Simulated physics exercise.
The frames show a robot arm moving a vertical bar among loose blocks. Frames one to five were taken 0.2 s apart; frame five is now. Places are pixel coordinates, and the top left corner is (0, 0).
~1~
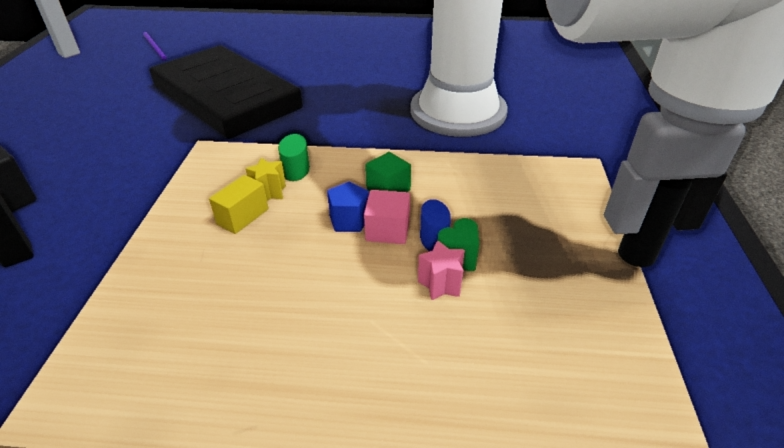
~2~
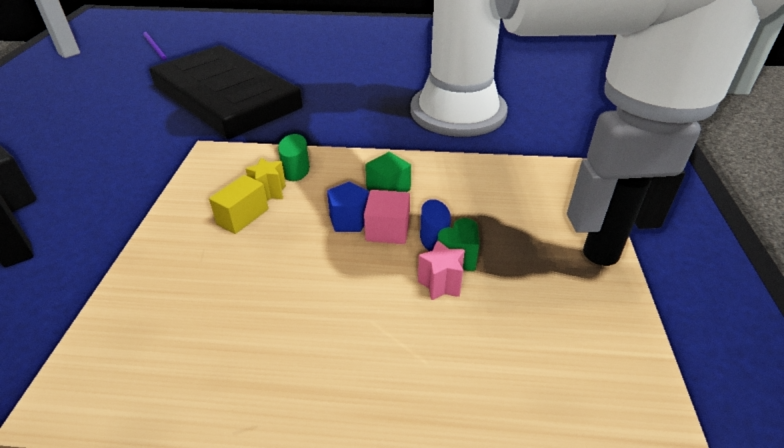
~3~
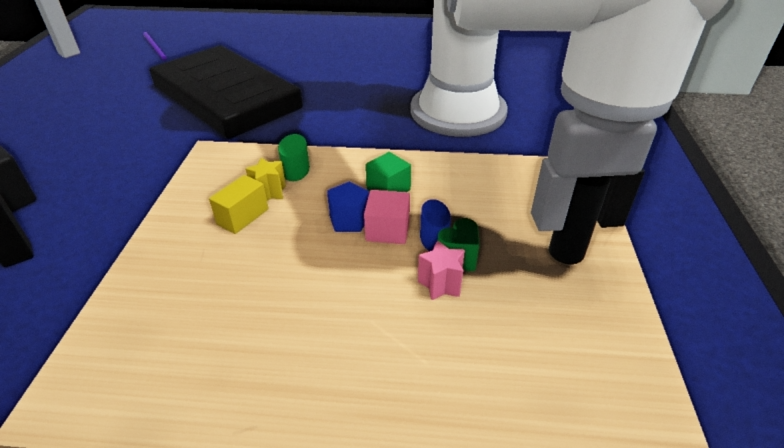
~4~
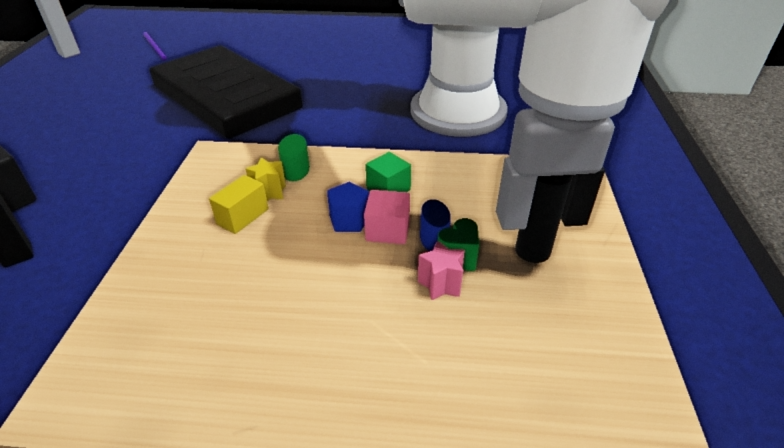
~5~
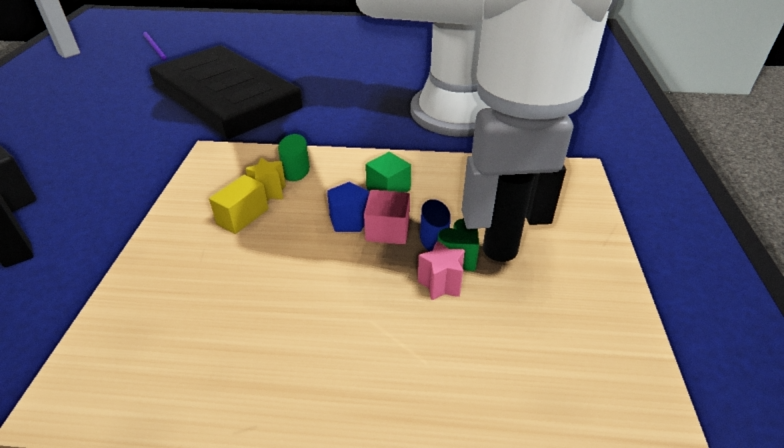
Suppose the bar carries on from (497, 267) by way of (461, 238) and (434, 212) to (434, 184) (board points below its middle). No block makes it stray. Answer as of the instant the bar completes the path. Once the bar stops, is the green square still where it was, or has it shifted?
Left where it is.
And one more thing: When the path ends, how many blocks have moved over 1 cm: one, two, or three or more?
It should be two.
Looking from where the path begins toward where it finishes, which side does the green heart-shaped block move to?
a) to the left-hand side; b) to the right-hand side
That would be a.
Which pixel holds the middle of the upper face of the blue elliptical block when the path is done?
Just about (416, 208).
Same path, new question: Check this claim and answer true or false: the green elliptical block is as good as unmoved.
True - the claim holds.
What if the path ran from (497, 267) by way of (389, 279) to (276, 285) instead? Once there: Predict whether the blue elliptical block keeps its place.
The push reaches it.
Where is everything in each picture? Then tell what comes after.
In the first frame, bar tip (636, 255); block tops, green elliptical block (292, 145); pink square (388, 203); green square (388, 163); blue elliptical block (436, 212); green heart-shaped block (461, 232).
In the second frame, bar (601, 254); blocks unchanged.
In the third frame, bar (566, 252); blocks unchanged.
In the fourth frame, bar (533, 251); blocks unchanged.
In the fifth frame, bar (500, 250); green elliptical block (292, 145); pink square (388, 203); green square (388, 163); blue elliptical block (436, 212); green heart-shaped block (461, 232).
What follows on the original path. One third of the way, bar (463, 221); pink square (383, 202); blue elliptical block (417, 209), turned 25° clockwise; green heart-shaped block (440, 227), turned 30° anticlockwise.
Two thirds of the way, bar (434, 195); pink square (382, 202); blue elliptical block (416, 208), turned 20° clockwise; green heart-shaped block (439, 227), turned 30° anticlockwise.
At the end, bar (435, 168); green elliptical block in place; pink square (382, 202); green square in place; blue elliptical block (416, 208), turned 20° clockwise; green heart-shaped block (439, 227), turned 30° anticlockwise.
